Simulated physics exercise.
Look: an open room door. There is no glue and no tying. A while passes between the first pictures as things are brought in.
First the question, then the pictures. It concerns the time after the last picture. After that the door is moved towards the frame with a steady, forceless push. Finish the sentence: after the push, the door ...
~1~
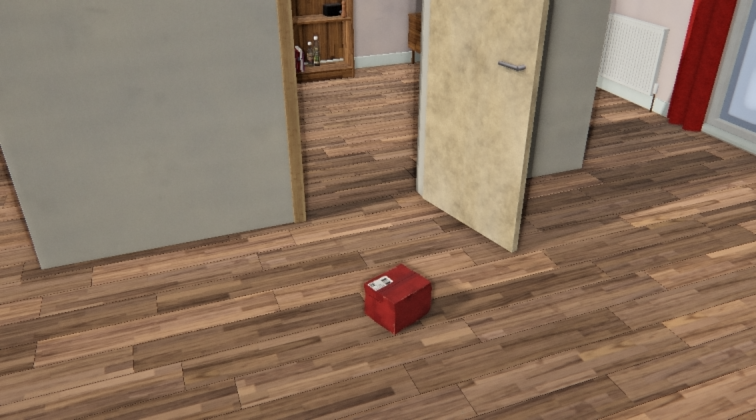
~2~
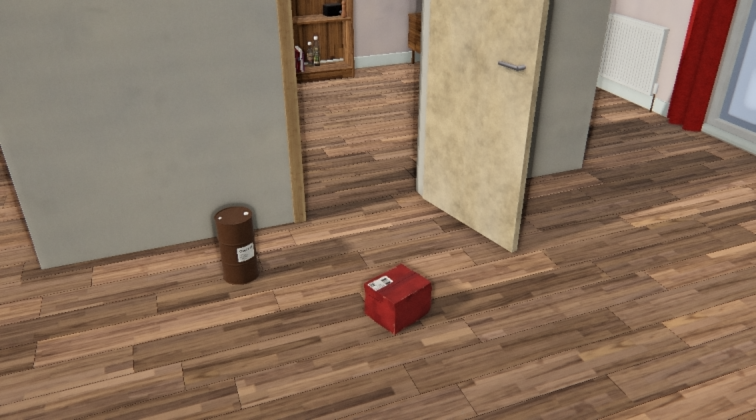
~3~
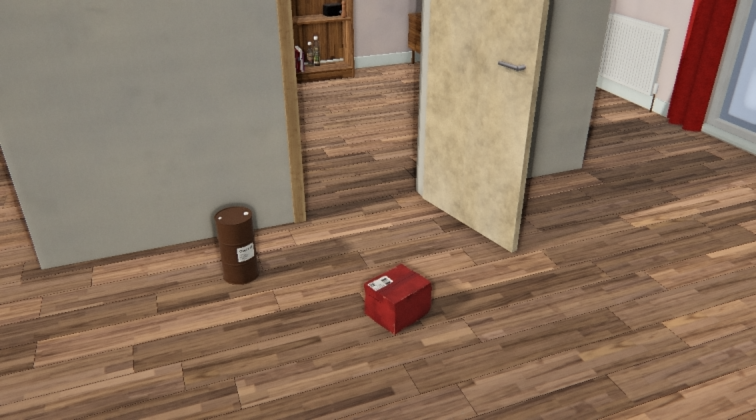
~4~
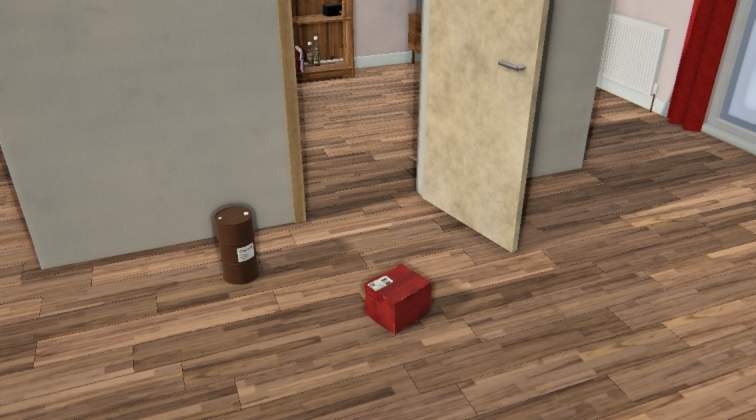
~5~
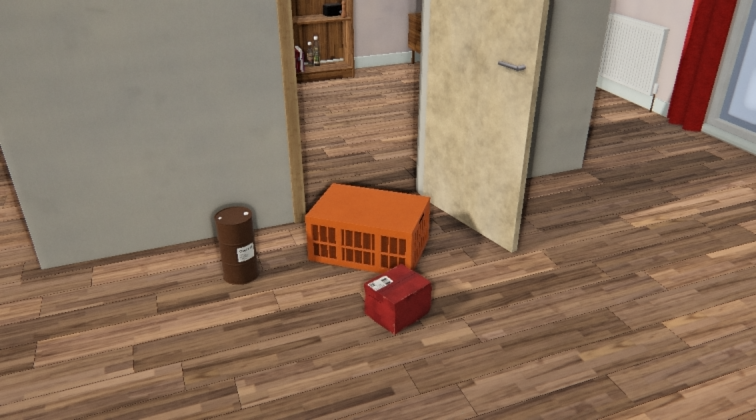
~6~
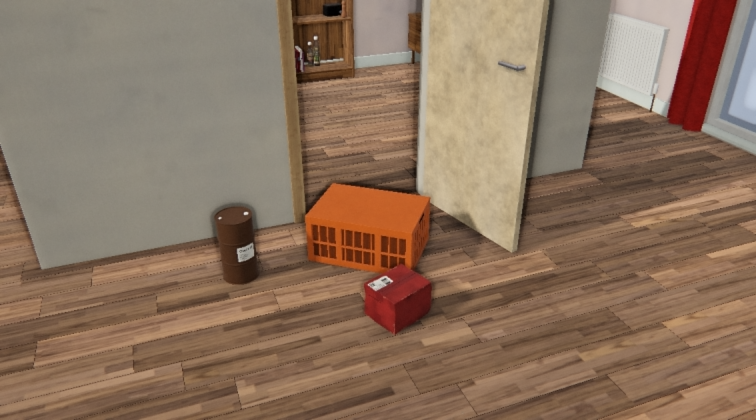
After the push, the door halts partway.
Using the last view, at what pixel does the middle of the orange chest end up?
End point in the final view: About (341, 228).
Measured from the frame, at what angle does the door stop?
About 50°.
Then, 0.50 s after the last picture, door 89° open.
Then, 0.80 s after the last picture, door 69° open.
Then, 1.00 s after the last picture, door 61° open; orange chest slid a little near (357, 229).
Then, 1.20 s after the last picture, door 55° open; orange chest slid a little near (348, 229).
At rest, door 52° open; moved from the start, orange chest; the other 2 in place. Seen from the same camera at the end, orange chest near (341, 228).
